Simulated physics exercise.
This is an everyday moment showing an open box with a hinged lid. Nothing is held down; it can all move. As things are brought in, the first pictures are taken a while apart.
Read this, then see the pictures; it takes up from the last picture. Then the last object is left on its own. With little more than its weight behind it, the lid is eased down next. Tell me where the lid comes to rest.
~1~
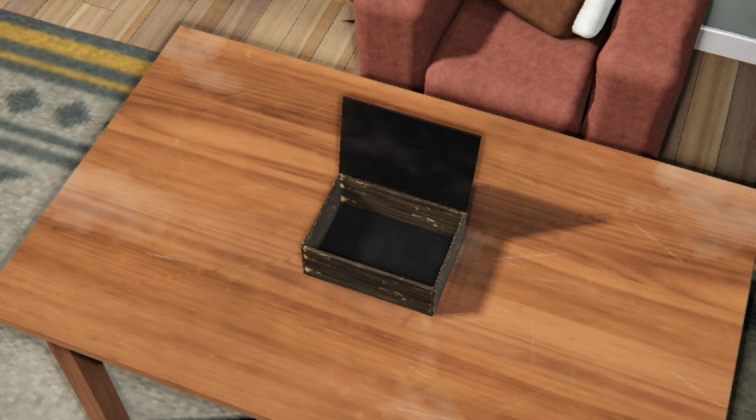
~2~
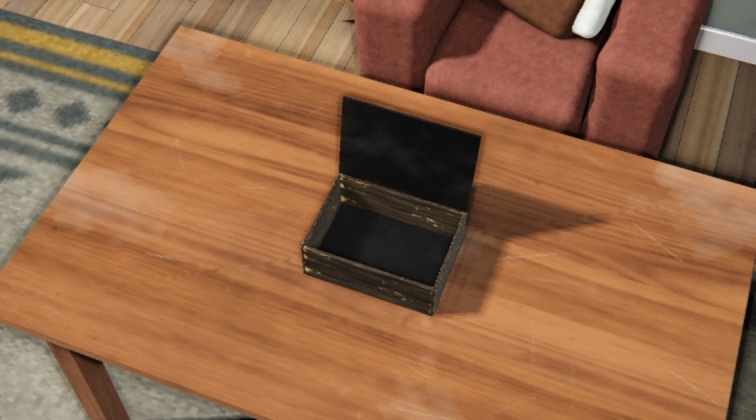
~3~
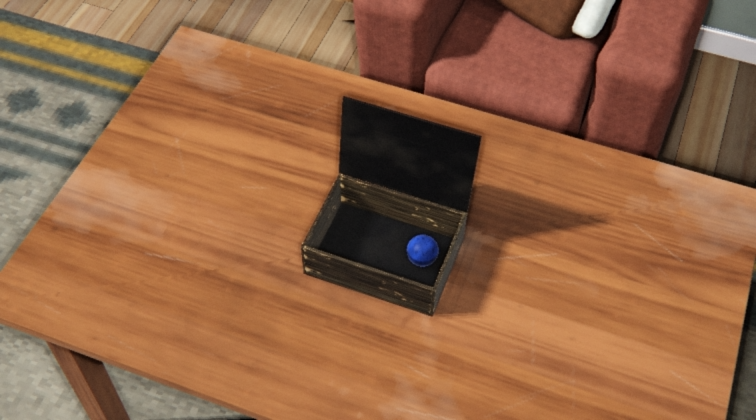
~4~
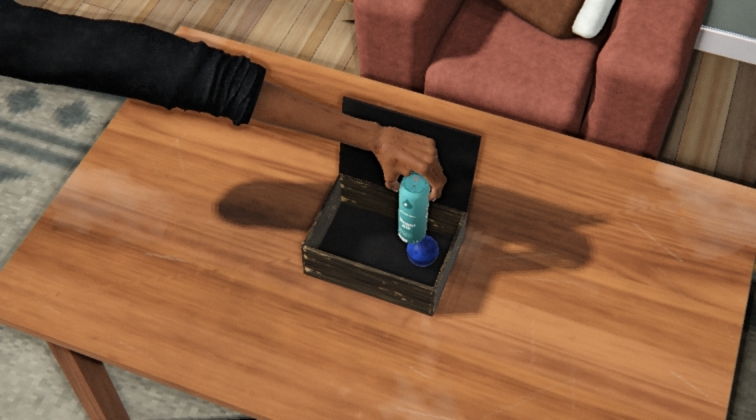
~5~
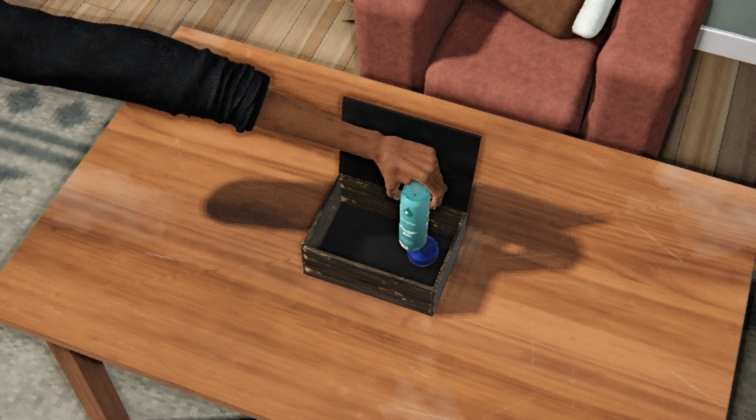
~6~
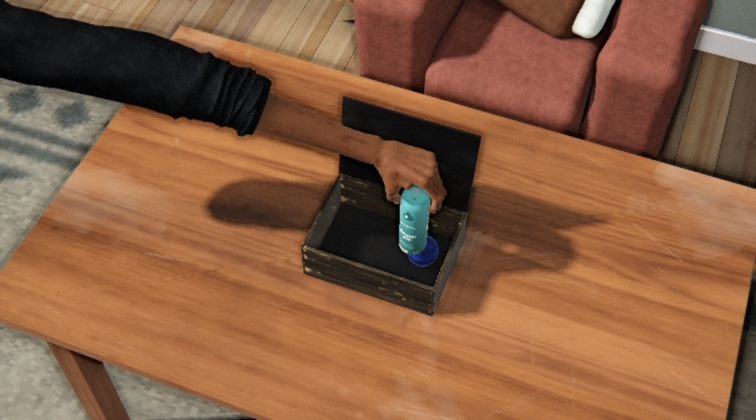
Down on the rim.
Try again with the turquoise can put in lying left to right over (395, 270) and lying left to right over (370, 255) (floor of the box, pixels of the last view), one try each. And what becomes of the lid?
First try: The lid comes down fully; second try: The lid comes down fully.
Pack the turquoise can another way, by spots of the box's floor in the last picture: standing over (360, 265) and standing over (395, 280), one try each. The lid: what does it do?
In the first case it gets propped open; in the second case it gets propped open.
Then, 0.50 s after the last picture, turquoise can tipped 68° from how it was near (382, 249); blue ball rolled about its own width.
Then, 1.40 s after the last picture, lid 72° above the rim; turquoise can on its side near (372, 230); blue ball rolled a little.
Then, 2.00 s after the last picture, lid 30° above the rim; turquoise can on its side near (372, 230); blue ball rolled about its own width.
At rest, lid shut; tipped over in the box, turquoise can; blue ball in place. Seen from the same camera at the end, turquoise can near (372, 230).
